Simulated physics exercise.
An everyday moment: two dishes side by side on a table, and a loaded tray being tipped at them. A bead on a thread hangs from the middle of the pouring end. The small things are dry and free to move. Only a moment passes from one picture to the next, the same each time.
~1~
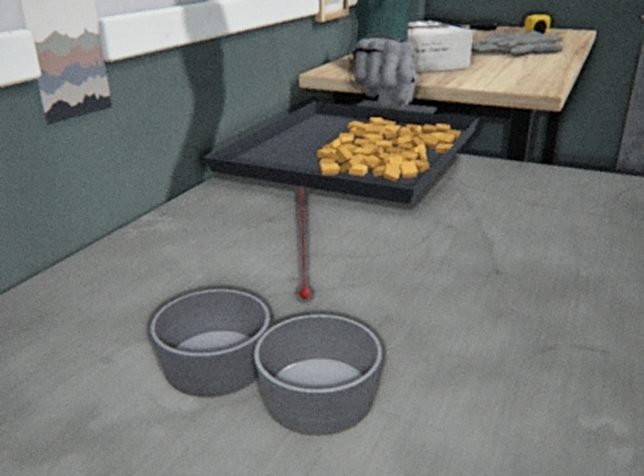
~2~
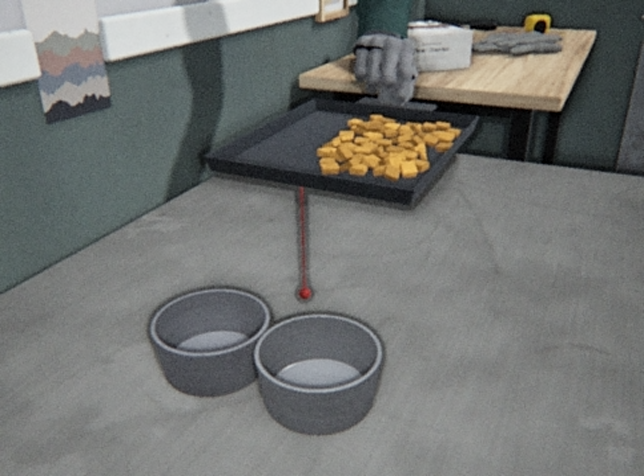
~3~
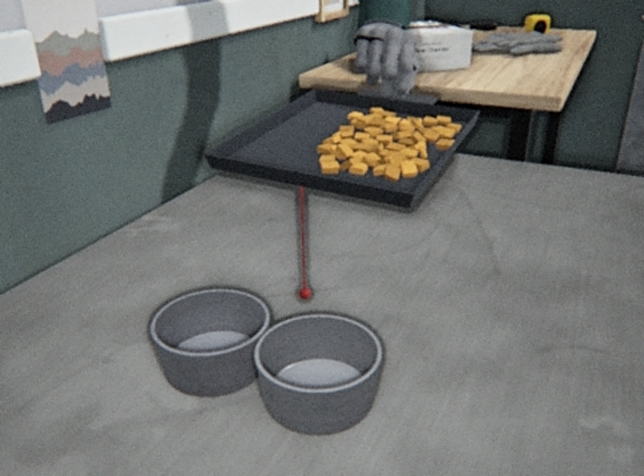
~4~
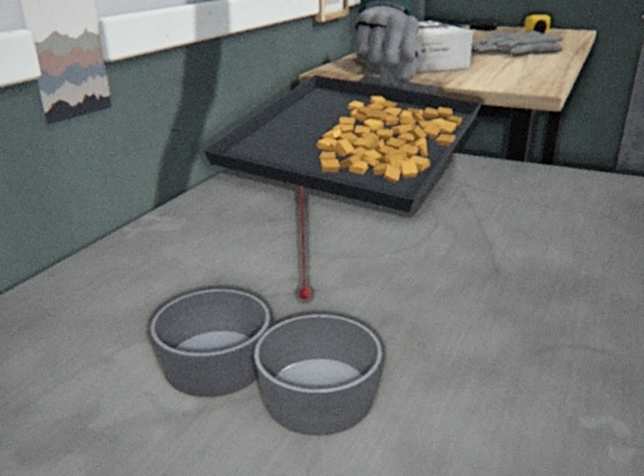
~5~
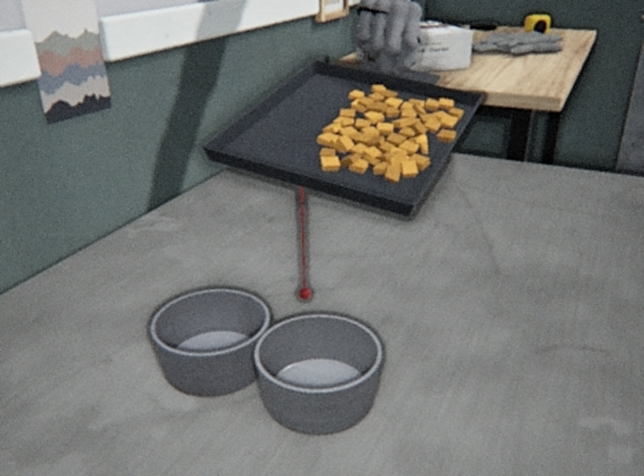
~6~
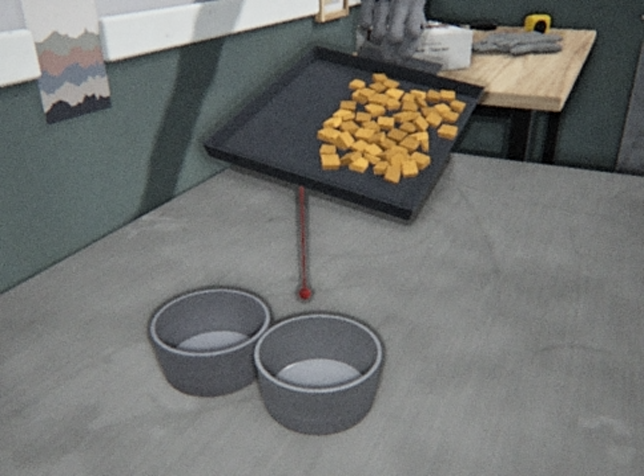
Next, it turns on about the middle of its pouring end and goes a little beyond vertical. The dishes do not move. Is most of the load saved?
They take only the smaller part between them.
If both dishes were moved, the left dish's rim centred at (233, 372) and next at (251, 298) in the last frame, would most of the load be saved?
First the smaller part, then more than half.
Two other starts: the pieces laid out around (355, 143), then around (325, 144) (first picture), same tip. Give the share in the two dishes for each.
First some 20, then 20 per cent.
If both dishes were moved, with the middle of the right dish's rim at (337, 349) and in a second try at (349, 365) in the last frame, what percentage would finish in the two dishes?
In turn 30 and 10 in a hundred.
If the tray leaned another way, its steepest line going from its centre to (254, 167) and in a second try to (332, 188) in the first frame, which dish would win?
The first try: The left one. The second: Right.
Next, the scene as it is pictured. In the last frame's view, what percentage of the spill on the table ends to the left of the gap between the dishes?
Close to 0 per cent.
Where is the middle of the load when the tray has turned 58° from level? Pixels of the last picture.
At about (395, 161).
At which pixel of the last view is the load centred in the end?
Near (390, 369).
Soon, tray tipped steeply; all on the tray.
A while on, tray tipped right over; most on the tray; a stray few in the right dish; a small part outside both; a stray few in the air.
Towards the end, tray tipped past a quarter turn; about a quarter in the right dish; most outside both.
Finally, tray tipped past a quarter turn; about a quarter in the right dish; none in the left dish; most outside both.
